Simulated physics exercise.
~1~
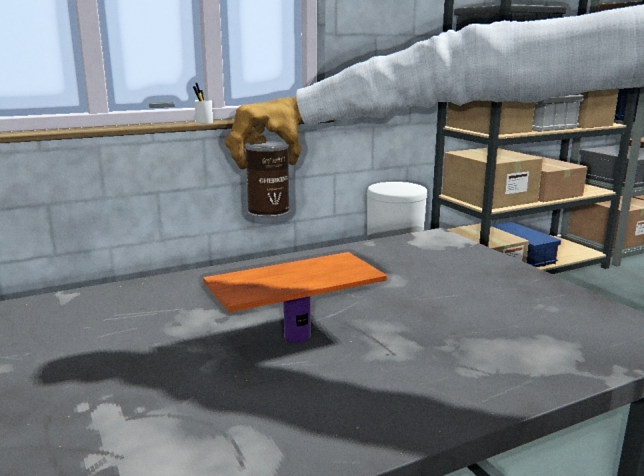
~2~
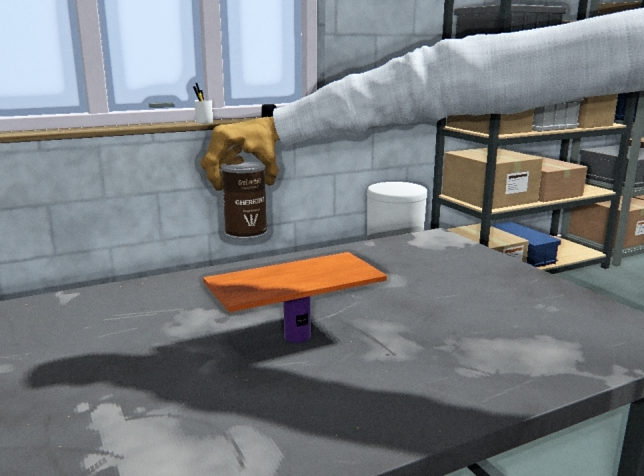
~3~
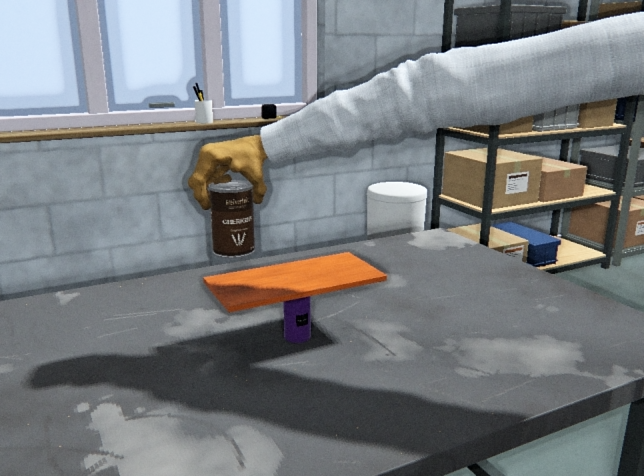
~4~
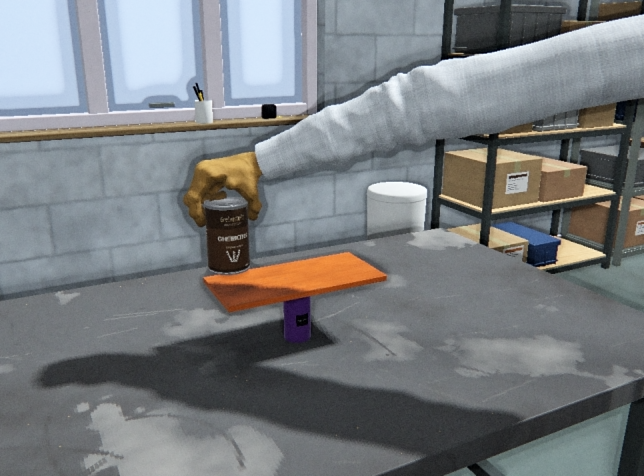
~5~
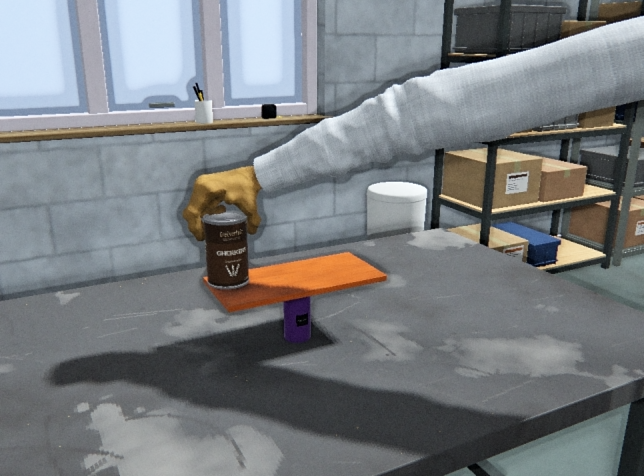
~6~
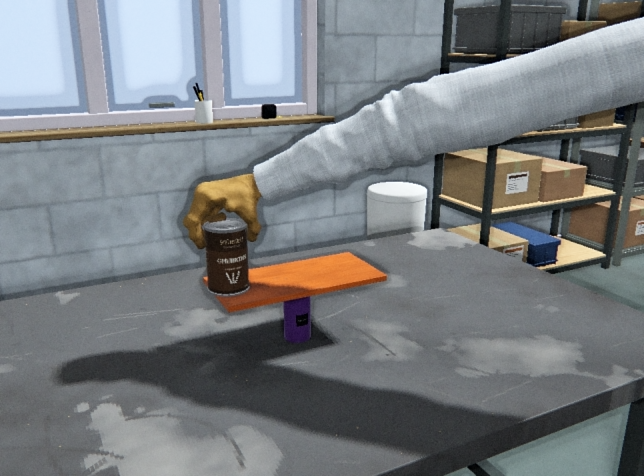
To begin with, a gloved hand holds a brown tin above an orange board resting on a purple shaker on a gray table. The hand carries the tin left and downward, then lowers it to the board's left end, where it sits with the hand still around it.
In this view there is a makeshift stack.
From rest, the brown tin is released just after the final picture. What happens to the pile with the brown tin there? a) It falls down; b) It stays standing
It falls down.
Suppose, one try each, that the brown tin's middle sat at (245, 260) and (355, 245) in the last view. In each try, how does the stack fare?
First case: It collapses; second case: It collapses.
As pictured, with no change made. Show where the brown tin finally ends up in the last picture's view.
Around (162, 351).
Then, 0.30 s later than the last frame, brown tin now fallen; orange board tilted by 43°.
Then, 0.40 s later than the last frame, orange board tilted by 57°.
Then, 0.60 s later than the last frame, orange board tilted by 33°; purple shaker moved a little.
Then, 1.10 s later than the last frame, orange board now fallen; purple shaker moved a little.
When it is over, fallen, orange board and brown tin; purple shaker as before. End places, in pixels of the last picture, brown tin near (161, 351). The stack comes apart.
